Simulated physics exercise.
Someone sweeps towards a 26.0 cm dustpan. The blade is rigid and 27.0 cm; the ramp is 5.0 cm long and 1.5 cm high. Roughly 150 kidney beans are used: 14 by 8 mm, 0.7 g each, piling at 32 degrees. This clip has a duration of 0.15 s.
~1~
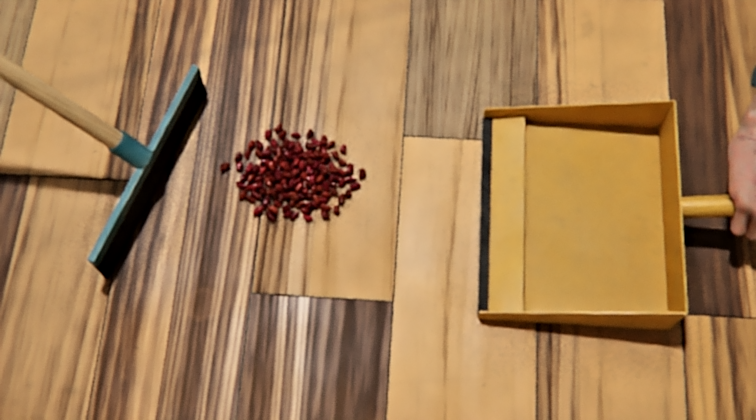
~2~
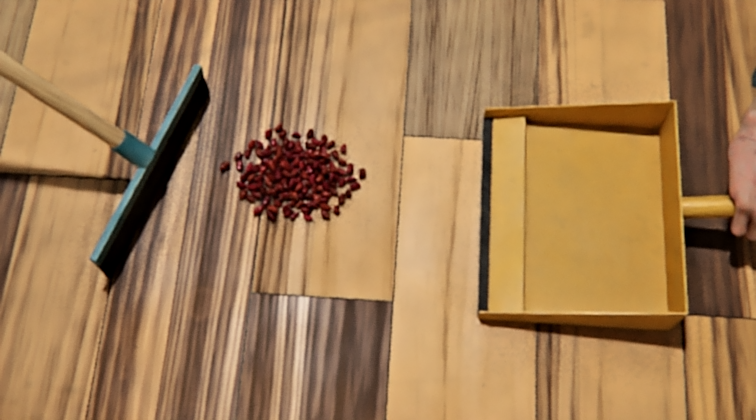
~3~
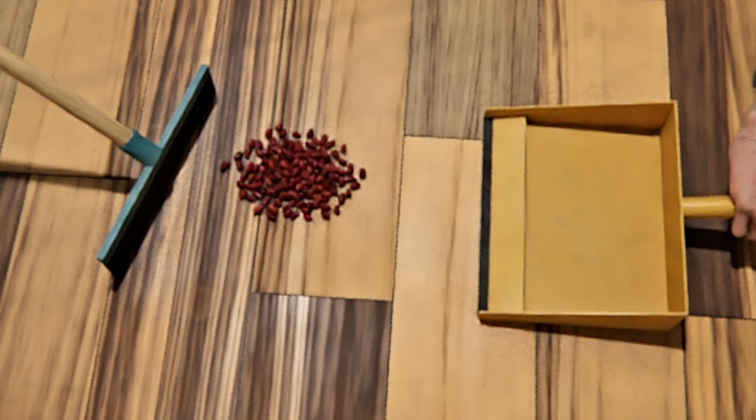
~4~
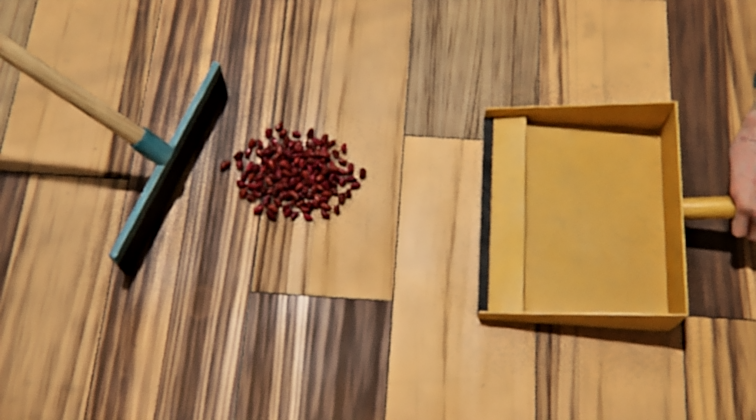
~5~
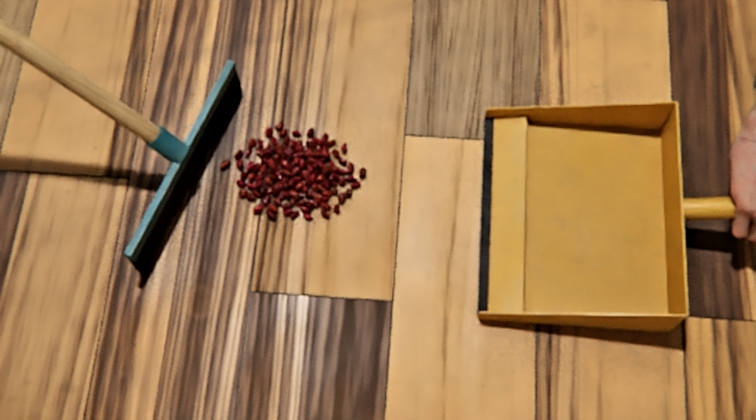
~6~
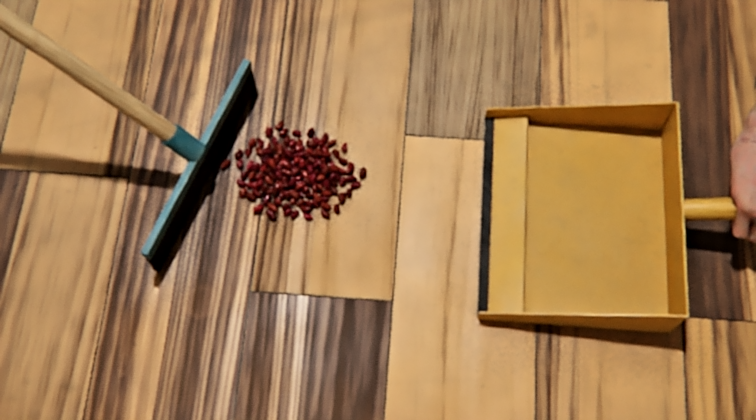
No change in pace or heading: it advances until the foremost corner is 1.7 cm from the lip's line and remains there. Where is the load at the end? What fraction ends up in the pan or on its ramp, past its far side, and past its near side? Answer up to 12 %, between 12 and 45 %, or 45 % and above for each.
Pan: Up to 12 %; far side: Up to 12 %; near side: Up to 12 %.
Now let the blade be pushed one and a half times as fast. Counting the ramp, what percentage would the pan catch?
It would come to roughly 15 percent.
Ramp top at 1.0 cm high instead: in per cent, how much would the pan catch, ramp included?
Then around 5 percent, ramp counted.
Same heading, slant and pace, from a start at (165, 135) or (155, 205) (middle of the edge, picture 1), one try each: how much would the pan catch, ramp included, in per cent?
Close to 0 in a hundred, then close to 5 in a hundred.
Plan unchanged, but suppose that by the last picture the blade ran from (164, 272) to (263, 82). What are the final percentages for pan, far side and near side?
Split: Pan = 20, far = 5, near = 10.
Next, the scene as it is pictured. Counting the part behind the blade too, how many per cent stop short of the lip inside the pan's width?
Around 90 in a hundred.
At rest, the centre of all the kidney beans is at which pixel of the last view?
Centre at rest, approx.: (460, 198) px.
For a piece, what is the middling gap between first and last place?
Median: Approx. 20 cm.
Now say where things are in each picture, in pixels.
In the first frame, blade from (95, 261) to (196, 73), moved 0.0 cm, 0 of the pieces shifted so far; middle of the pieces at (296, 172); pan at (589, 220).
In the second frame, blade from (97, 261) to (199, 72), moved 0.3 cm, 0 of the pieces shifted so far; middle of the pieces at (296, 171).
In the third frame, blade from (104, 259) to (205, 71), moved 1.1 cm, 0 of the pieces shifted so far; middle of the pieces at (296, 171).
In the fourth frame, blade from (116, 258) to (217, 70), moved 2.5 cm, 0 of the pieces shifted so far; middle of the pieces at (297, 170).
In the fifth frame, blade from (131, 256) to (232, 68), moved 4.2 cm, 0 of the pieces shifted so far; middle of the pieces at (297, 170).
In the sixth frame, blade from (148, 254) to (247, 67), moved 6.1 cm, 0 of the pieces shifted so far; middle of the pieces at (297, 170); pan at (590, 221).
Then, 0.22 s after the last picture, middle of the blade 20 cm from the lip; 0 % over the lip, far side 0 %, near side 0 %.
Then, 0.37 s after the last picture, middle of the blade 11 cm from the lip; 0 % over the lip, far side 0 %, near side 0 %.
Then, 0.65 s after the last picture, middle of the blade 6 cm from the lip; 5 % over the lip, far side 5 %, near side 5 %.
In the end, pan 5 %, far side 5 %, near side 5 %, in front of the lip or behind the blade 90 %.
